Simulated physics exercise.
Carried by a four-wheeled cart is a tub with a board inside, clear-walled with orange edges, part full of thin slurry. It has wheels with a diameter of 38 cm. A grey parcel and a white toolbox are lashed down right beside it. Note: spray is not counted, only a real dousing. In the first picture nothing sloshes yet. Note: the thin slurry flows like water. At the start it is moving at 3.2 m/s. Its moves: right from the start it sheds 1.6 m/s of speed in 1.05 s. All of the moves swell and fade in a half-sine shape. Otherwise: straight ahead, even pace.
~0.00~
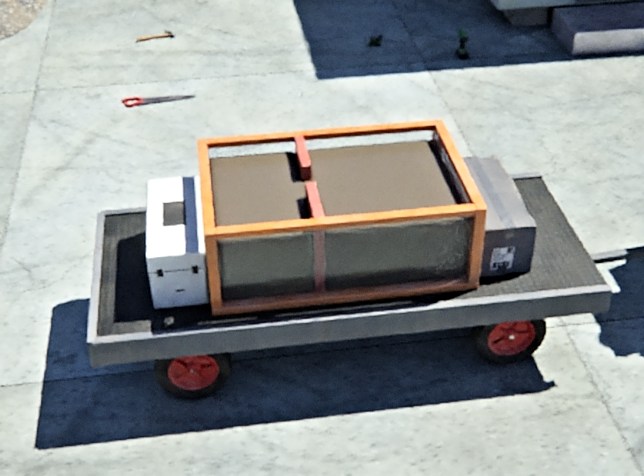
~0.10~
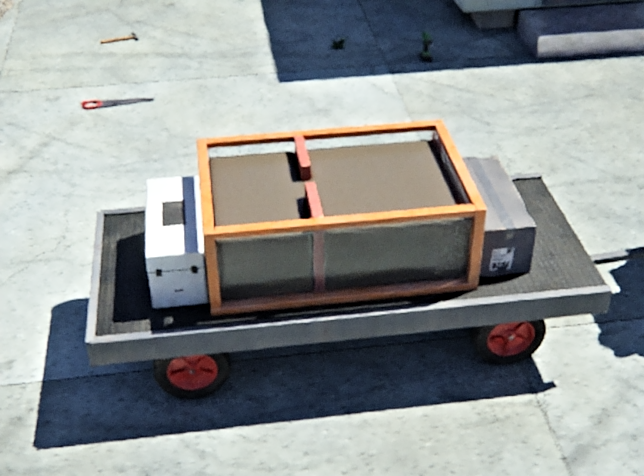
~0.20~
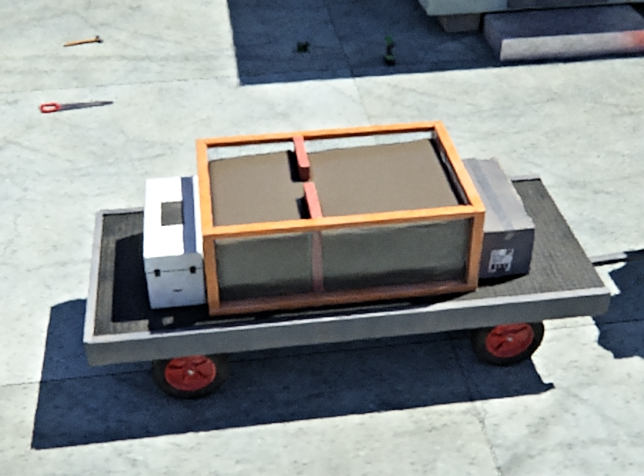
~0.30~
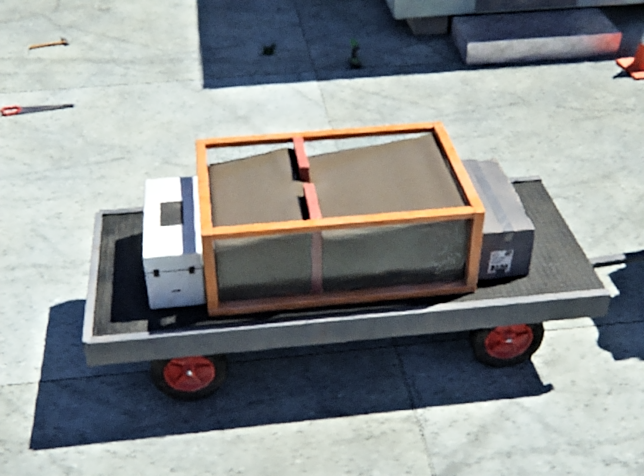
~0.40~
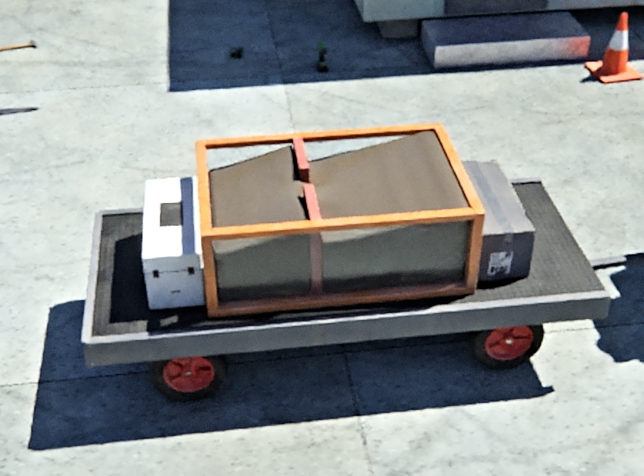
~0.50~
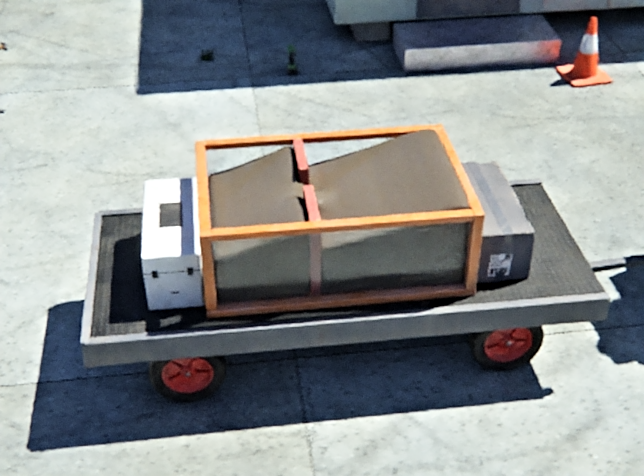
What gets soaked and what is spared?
As for the grey parcel, it catches the liquid, and the white toolbox avoids the liquid.
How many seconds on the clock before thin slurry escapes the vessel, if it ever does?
Roughly 0.9 seconds.
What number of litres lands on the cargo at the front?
6 L.
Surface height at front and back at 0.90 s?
Front: 44 cm; back: 26 cm.
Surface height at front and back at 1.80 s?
Front level 38 cm, back level 36 cm.
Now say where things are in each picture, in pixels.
In the first picture, level at the front (424, 146); level at the back (223, 163); still flat; board top at (319, 218) and (306, 167); the front is on the right, levels are read along the far wall; the grey parcel stands at the front; the white toolbox stands at the back; a wheel hub at (194, 376).
In the second picture, level at the front (424, 146); level at the back (223, 163); still flat.
In the third picture, level at the front (423, 147); level at the back (222, 163); still flat.
In the fourth picture, level at the front (423, 141); level at the back (222, 167); rising 4° towards the front.
In the fifth picture, level at the front (424, 137); level at the back (222, 174); rising 7° towards the front.
In the sixth picture, level at the front (424, 134); level at the back (222, 177); rising 9° towards the front; a wheel hub at (188, 379).
By 0.90 s front 44 cm, middle 33 cm, back 26 cm above the floor; the loss stands at 1 per cent, over the front.
By 1.30 s front 32 cm, middle 44 cm, back 28 cm above the floor; the loss stands at 3 per cent, over the front.
By 1.80 s front 38 cm, middle 31 cm, back 36 cm above the floor; the loss stands at 3 per cent, over the front.
By 4.03 s the loss stands at 3 per cent, over the front; the grey parcel has caught 6 litres and the white toolbox nothing.
